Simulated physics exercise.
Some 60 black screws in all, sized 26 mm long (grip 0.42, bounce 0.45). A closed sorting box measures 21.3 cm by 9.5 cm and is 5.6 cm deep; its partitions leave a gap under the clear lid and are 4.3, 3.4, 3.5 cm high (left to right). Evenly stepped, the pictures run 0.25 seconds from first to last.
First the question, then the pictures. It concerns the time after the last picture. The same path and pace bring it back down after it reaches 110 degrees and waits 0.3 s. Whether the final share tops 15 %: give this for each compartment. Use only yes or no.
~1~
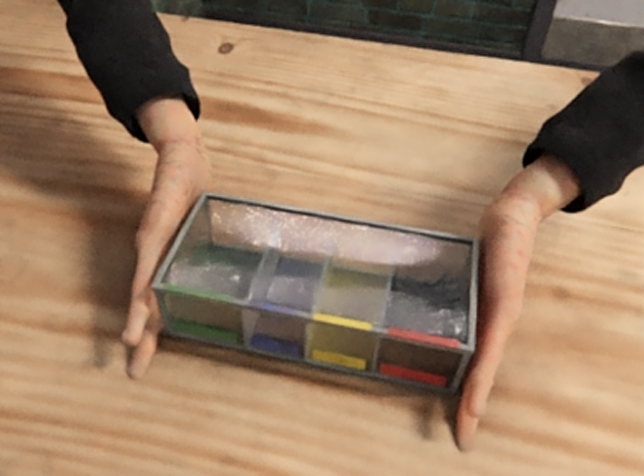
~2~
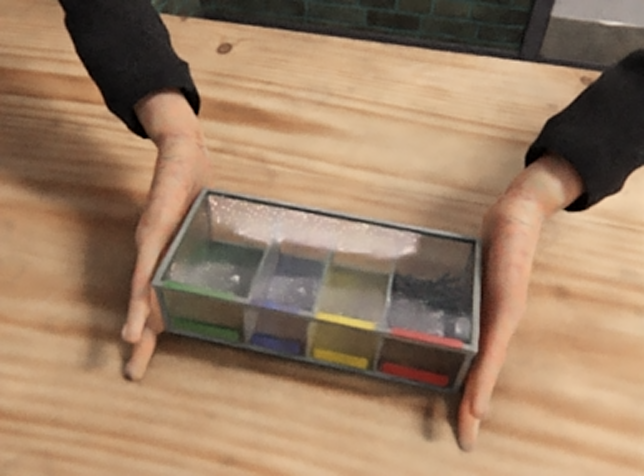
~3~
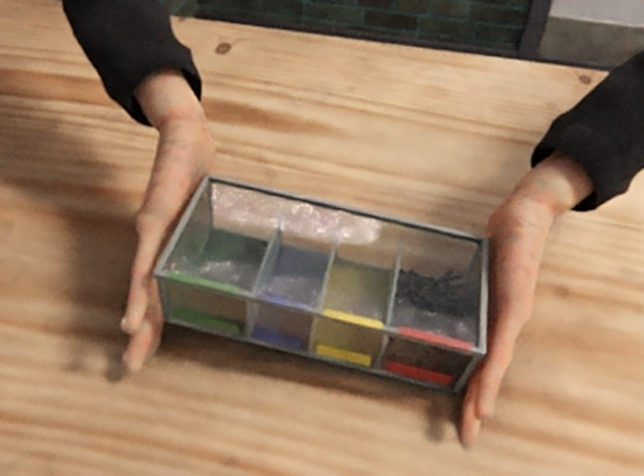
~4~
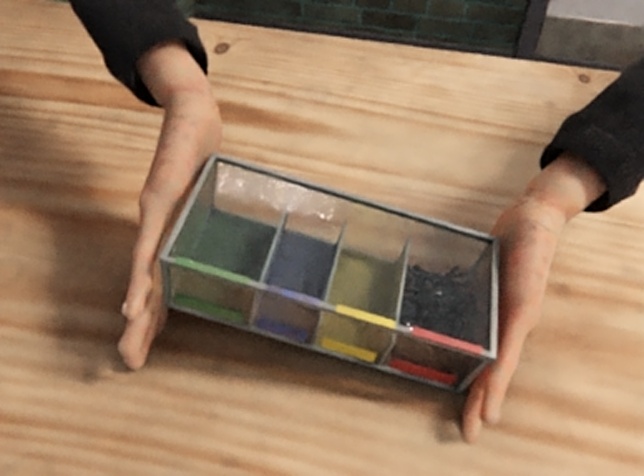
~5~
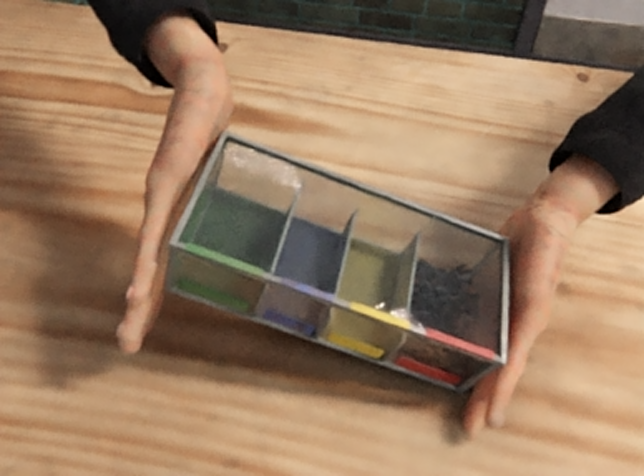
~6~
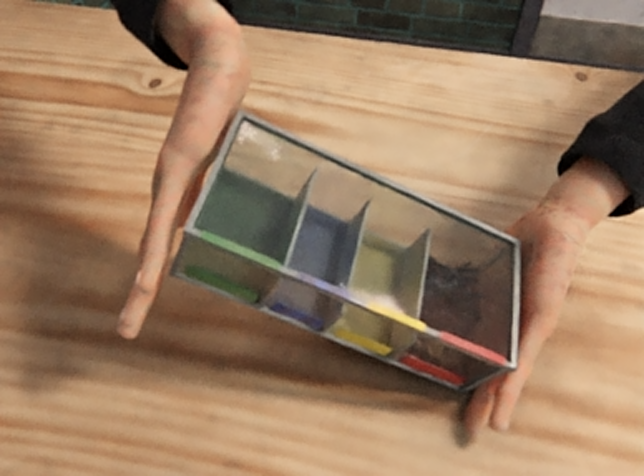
Red: Yes; blue: No; green: No; yellow: No.
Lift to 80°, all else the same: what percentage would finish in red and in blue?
Red 100 %, blue 0 %.
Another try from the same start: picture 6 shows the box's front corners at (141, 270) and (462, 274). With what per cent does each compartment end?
Red 25 %; blue 45 %; green 20 %; yellow 10 %.
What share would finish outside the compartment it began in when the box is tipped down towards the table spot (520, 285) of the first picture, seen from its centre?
Something like 0 in a hundred.
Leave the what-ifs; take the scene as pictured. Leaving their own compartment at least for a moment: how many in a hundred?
Estimate: Near 0 %.
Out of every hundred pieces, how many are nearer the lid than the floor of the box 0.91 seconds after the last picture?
About 40 %.
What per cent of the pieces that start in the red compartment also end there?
Share retained: Approx. 100 %.
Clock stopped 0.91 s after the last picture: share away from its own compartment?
At that instant it's around 0 per cent.
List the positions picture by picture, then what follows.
Box tilt 0 degrees, front corners at (159, 286) and (467, 347); red 100 %, in the first frame.
Box tilt 1 degrees, front corners at (159, 283) and (471, 347), in the second frame.
Box tilt 5 degrees, front corners at (161, 273) and (478, 349), lowest corner right front, in the third frame.
Box tilt 11 degrees, front corners at (167, 258) and (489, 353), lowest corner right front, in the fourth frame.
Box tilt 18 degrees, front corners at (177, 243) and (499, 358), lowest corner right front, in the fifth frame.
Box tilt 24 degrees, front corners at (192, 230) and (509, 363), lowest corner right front; red 100 %, in the sixth frame.
Then, 0.91 s after the last picture, tilt 110 degrees; red 100 %.
Then, 1.52 s after the last picture, tilt 57 degrees; red 100 %.
Then, 2.18 s after the last picture, tilt 0 degrees; red 100 %.
In the end, red 100 %, blue 0 %, green 0 %, yellow 0 %.
